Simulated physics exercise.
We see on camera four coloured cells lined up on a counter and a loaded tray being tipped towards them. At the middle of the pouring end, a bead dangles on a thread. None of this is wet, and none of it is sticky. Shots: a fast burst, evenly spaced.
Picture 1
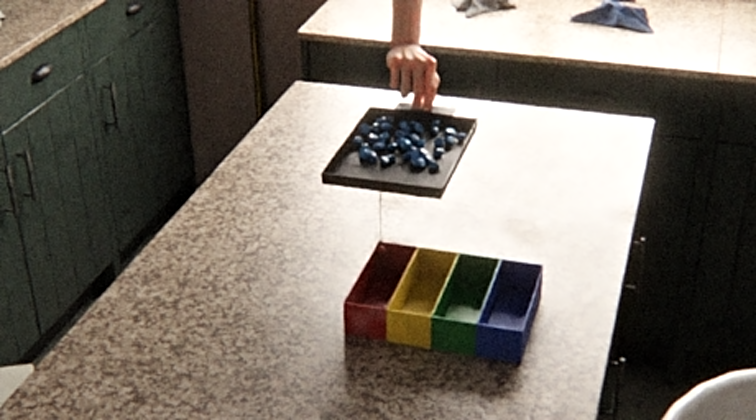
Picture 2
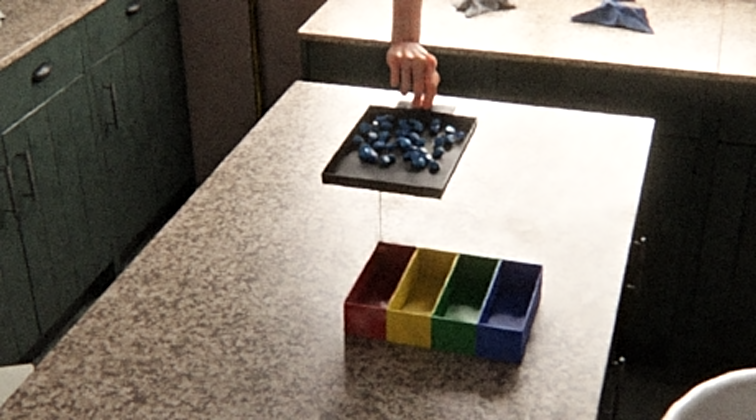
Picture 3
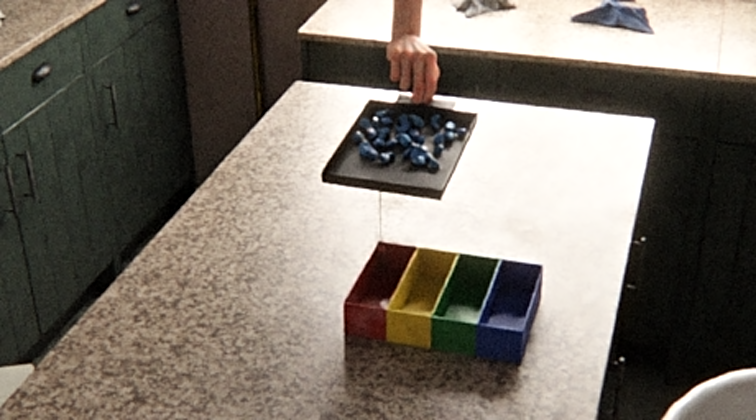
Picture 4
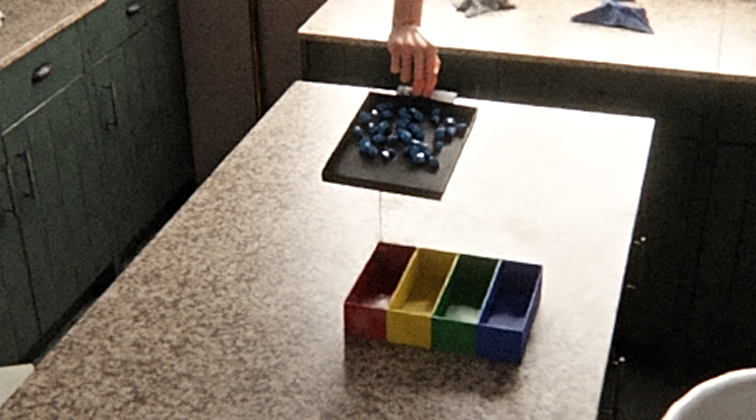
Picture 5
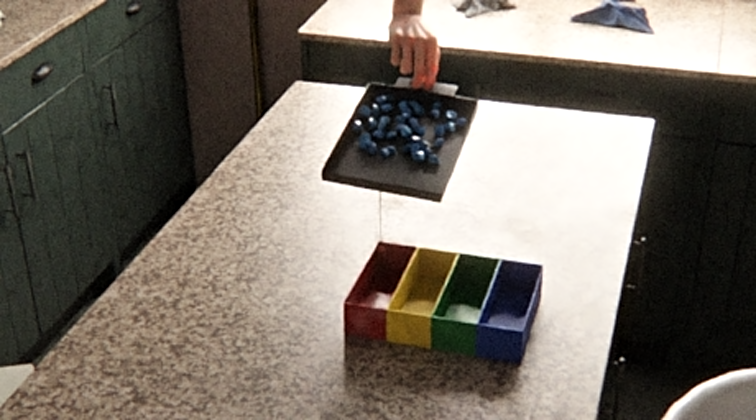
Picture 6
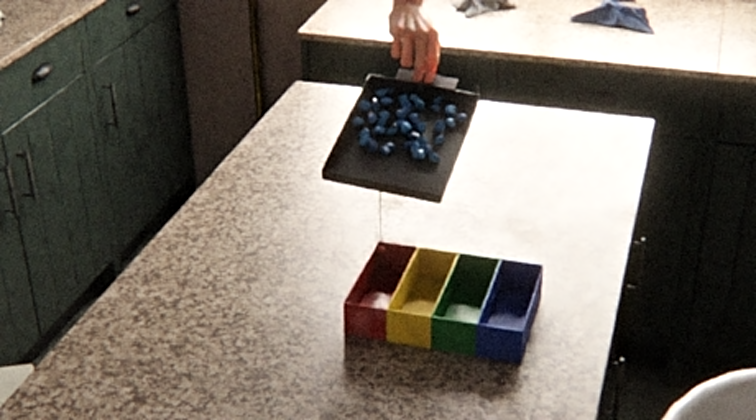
A hand raises the far end of a dark tray of blue stones, gradually tilting it towards the near edge above a counter, while the red, yellow, green and blue compartments in front stay still.
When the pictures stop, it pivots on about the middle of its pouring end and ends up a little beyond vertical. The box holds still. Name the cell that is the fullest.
Yellow.
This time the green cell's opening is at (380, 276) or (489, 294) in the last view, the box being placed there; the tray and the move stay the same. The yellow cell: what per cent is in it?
Near 0 % and 40 %.
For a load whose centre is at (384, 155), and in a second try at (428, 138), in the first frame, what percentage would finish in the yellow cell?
Near 60 per cent and near 60 per cent.
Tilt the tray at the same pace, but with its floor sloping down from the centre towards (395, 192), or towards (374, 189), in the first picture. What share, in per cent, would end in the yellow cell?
So it's 40 percent with the first slope and 0 percent with the other.
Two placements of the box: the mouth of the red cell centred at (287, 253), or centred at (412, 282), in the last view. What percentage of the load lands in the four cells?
Roughly 60 %, then roughly 80 %.
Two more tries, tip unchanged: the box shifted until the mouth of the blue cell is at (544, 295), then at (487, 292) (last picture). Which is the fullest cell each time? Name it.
So the first one goes to that red cell and the second to the cell in yellow.
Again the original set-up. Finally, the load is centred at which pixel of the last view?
About pixel (425, 305).
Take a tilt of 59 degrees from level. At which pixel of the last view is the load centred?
Roughly (418, 183).
Just after the last frame, tray tipped steeply; the larger part on the tray; just a few in the yellow cell; just a few in the red cell; about a tenth falling or outside the box.
A moment on, tray tipped right over; roughly two thirds on the tray; roughly a quarter in the yellow cell; about a tenth in the green cell; about a tenth in the red cell; just a few falling or outside the box.
Further on, tray tipped past a quarter turn; roughly two thirds in the yellow cell; roughly a quarter in the red cell; about a tenth in the green cell.
When it is over, tray tipped past a quarter turn; roughly two thirds in the yellow cell; roughly a quarter in the red cell; about a tenth in the green cell; not one in the blue cell.
